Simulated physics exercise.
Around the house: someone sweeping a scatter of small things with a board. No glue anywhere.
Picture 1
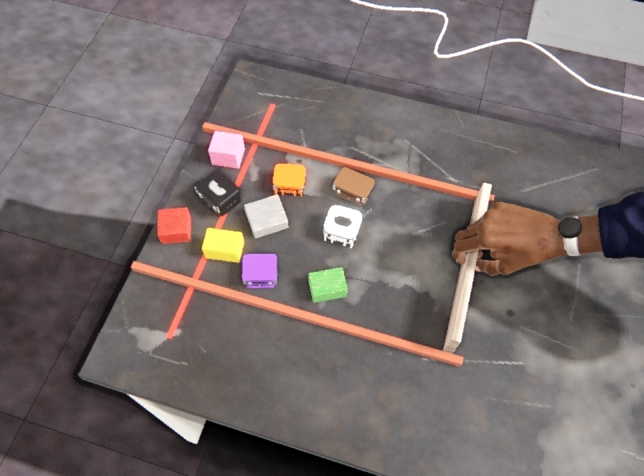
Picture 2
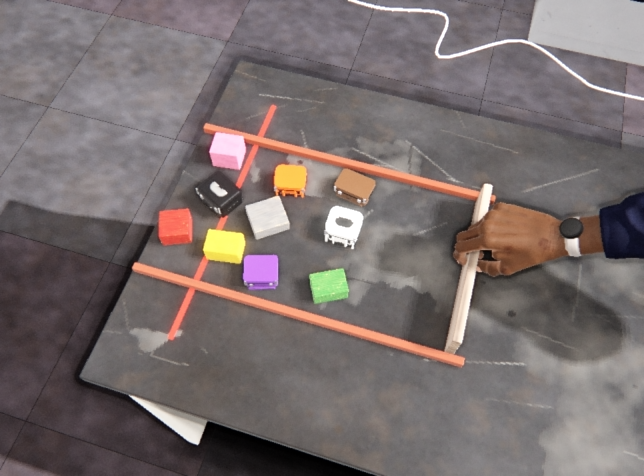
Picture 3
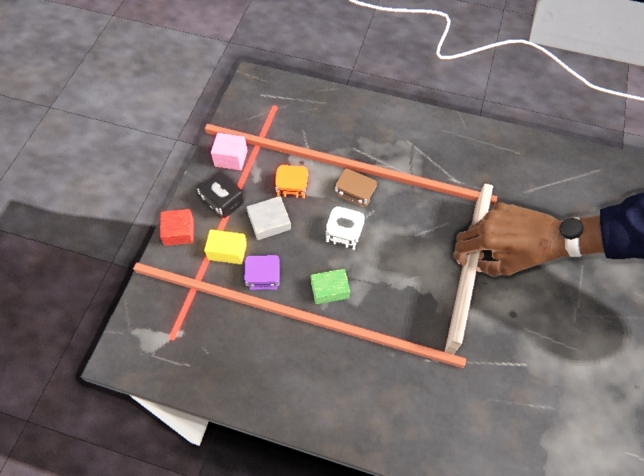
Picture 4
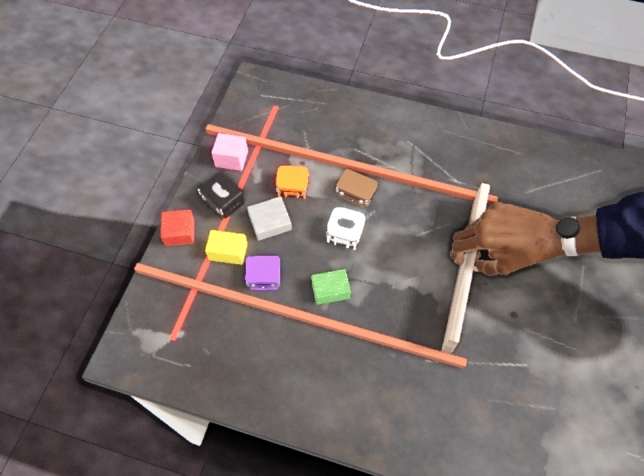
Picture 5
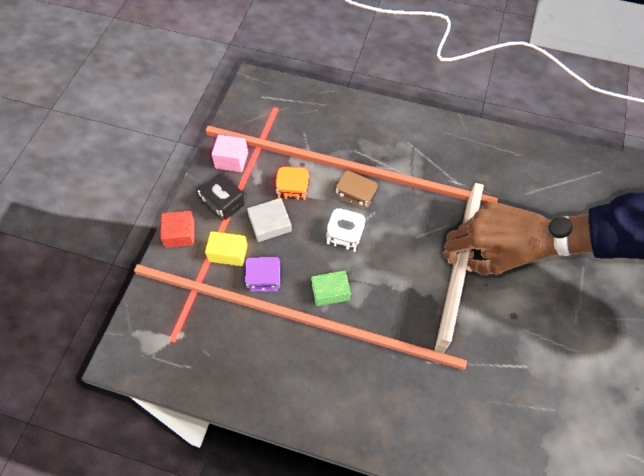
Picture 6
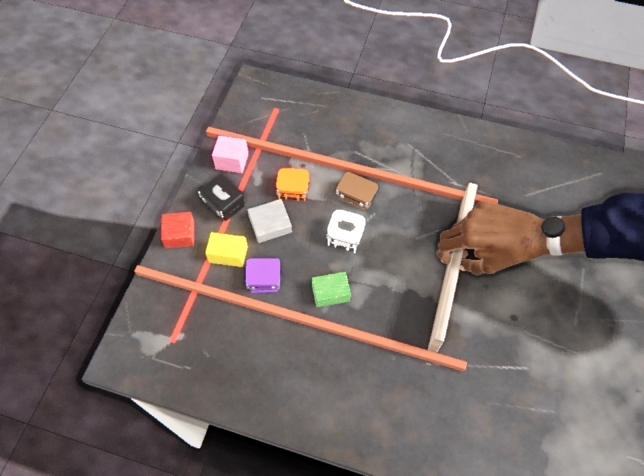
A dark-skinned hand with a wristwatch and navy sleeve grips a pale wooden board at the right of a scuffed dark tabletop, seen from above at a tilt over grey floor tiles. Pink, black, red, yellow, grey, orange, purple, brown, white and green blocks and little cases lie scattered to the left between two orange-red rails, a red strip crossing beneath. The board stays nearly still, then slides slightly left, touching none of them, while the view shifts barely.
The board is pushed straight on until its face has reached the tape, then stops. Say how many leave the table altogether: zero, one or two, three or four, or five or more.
Here the number that fall off is three or four.
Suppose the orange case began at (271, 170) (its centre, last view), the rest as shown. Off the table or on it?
Then it does not fall.
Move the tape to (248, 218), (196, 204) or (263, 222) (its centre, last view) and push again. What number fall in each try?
It would be 1, 7 and 1.
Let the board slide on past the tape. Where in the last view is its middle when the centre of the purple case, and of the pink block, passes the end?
At (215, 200) for the purple case; at (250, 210) for the pink block.
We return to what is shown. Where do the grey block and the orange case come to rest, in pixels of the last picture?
Near (179, 202) and (201, 160).
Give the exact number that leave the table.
In all, 4 of them.
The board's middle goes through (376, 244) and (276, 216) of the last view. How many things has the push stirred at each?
At the one place 0, at the other 10.
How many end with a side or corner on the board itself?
It touches 3.
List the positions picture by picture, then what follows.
In the first frame, red block (174, 226); pink block (227, 150); black case (220, 194); board (468, 265); tape (227, 208).
In the second frame, pink block (228, 151); brown case (355, 188).
In the third frame, black case (222, 196); yellow block (226, 247).
In the fourth frame, red block (178, 228); board (467, 265).
In the fifth frame, pink block (230, 154); green block (331, 288).
In the sixth frame, red block (178, 230); pink block (231, 155); black case (223, 199); board (453, 264); tape (230, 213).
A little later, none off yet; red block at rest near (178, 230); pink block at rest near (231, 155); black case at rest near (223, 199).
Next, none off yet; red block moving near (173, 228); pink block at rest near (231, 155); black case shifted a little near (209, 191).
When it is over, the number that fall off is three or four; down, yellow block, black case, pink block and red block.
